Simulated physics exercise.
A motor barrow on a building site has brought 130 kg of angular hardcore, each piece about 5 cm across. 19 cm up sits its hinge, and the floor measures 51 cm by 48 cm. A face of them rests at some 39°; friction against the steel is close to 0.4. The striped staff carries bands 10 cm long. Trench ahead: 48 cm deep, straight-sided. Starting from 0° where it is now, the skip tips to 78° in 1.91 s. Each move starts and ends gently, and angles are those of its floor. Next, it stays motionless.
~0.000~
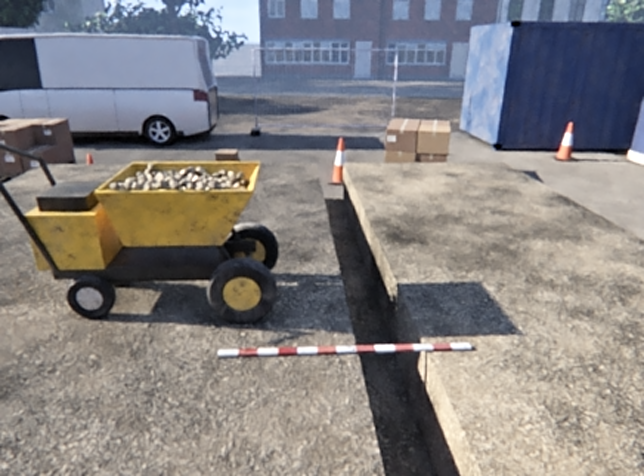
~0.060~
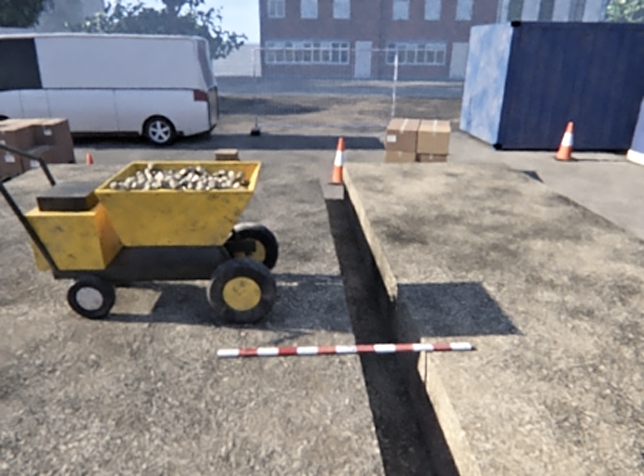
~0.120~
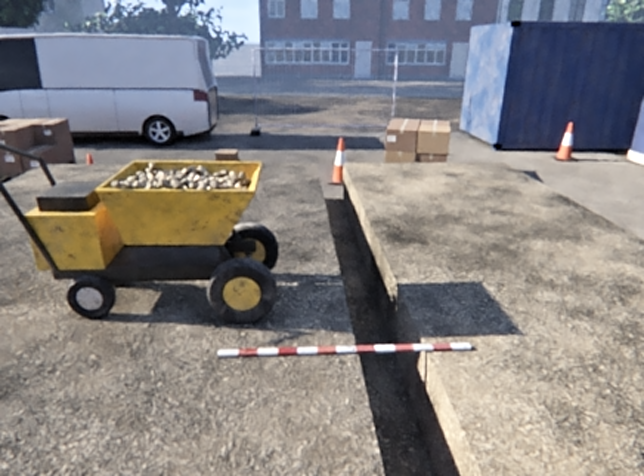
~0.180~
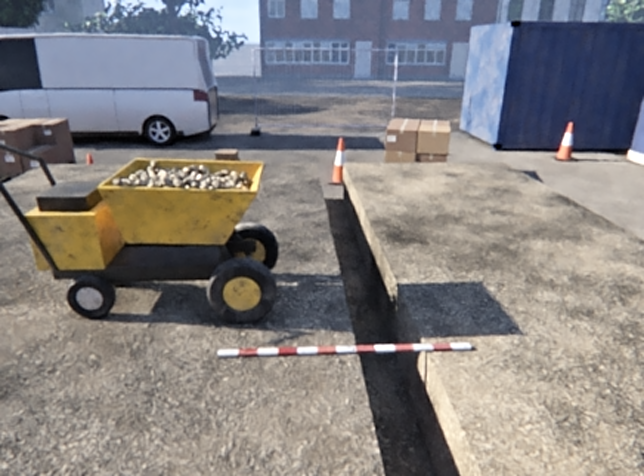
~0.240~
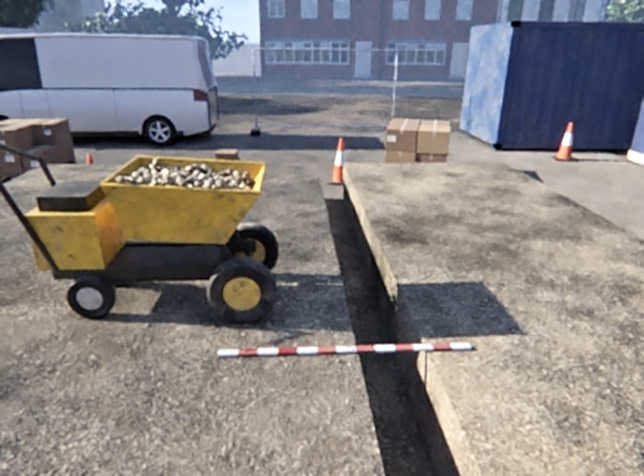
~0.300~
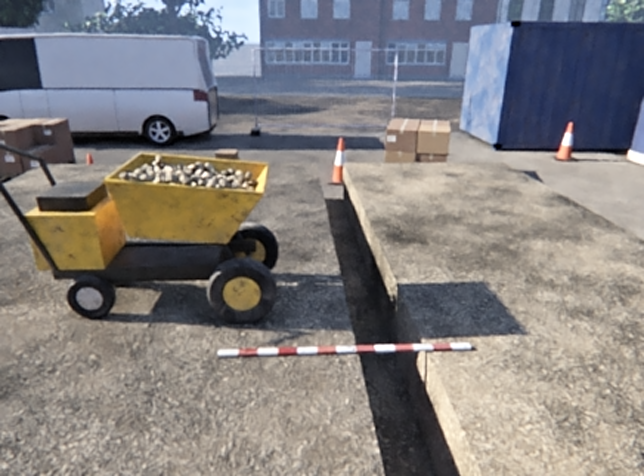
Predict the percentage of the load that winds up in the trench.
My prediction is about 90 per cent.
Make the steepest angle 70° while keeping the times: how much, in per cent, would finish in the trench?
Around 55 per cent would finish in the trench.
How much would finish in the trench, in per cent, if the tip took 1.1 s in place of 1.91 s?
It would be near 90 percent.
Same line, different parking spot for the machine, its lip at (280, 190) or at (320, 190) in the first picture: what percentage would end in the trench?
It'd be around 75 per cent and after that around 35 per cent.
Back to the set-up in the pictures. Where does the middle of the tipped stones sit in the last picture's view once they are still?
The resting stones are centred at roughly (370, 345).
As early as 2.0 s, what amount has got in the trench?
At that moment: Approx. 35 %.
After 1.4 s the floor is at 66°; 99 % in the skip, 1 % in the trench; the foremost stones are at (355, 250).
After 2.0 s the floor is at 78°; 62 % in the skip, 37 % in the trench; the foremost stones are at (408, 324).
After 2.4 s the floor is at 78°; 41 % in the skip, 58 % in the trench, 1 % past the trench; the foremost stones are at (433, 318).
After 4.3 s the floor is at 78°; 9 % in the skip, 90 % in the trench, 1 % past the trench; the foremost stones are at (439, 309).
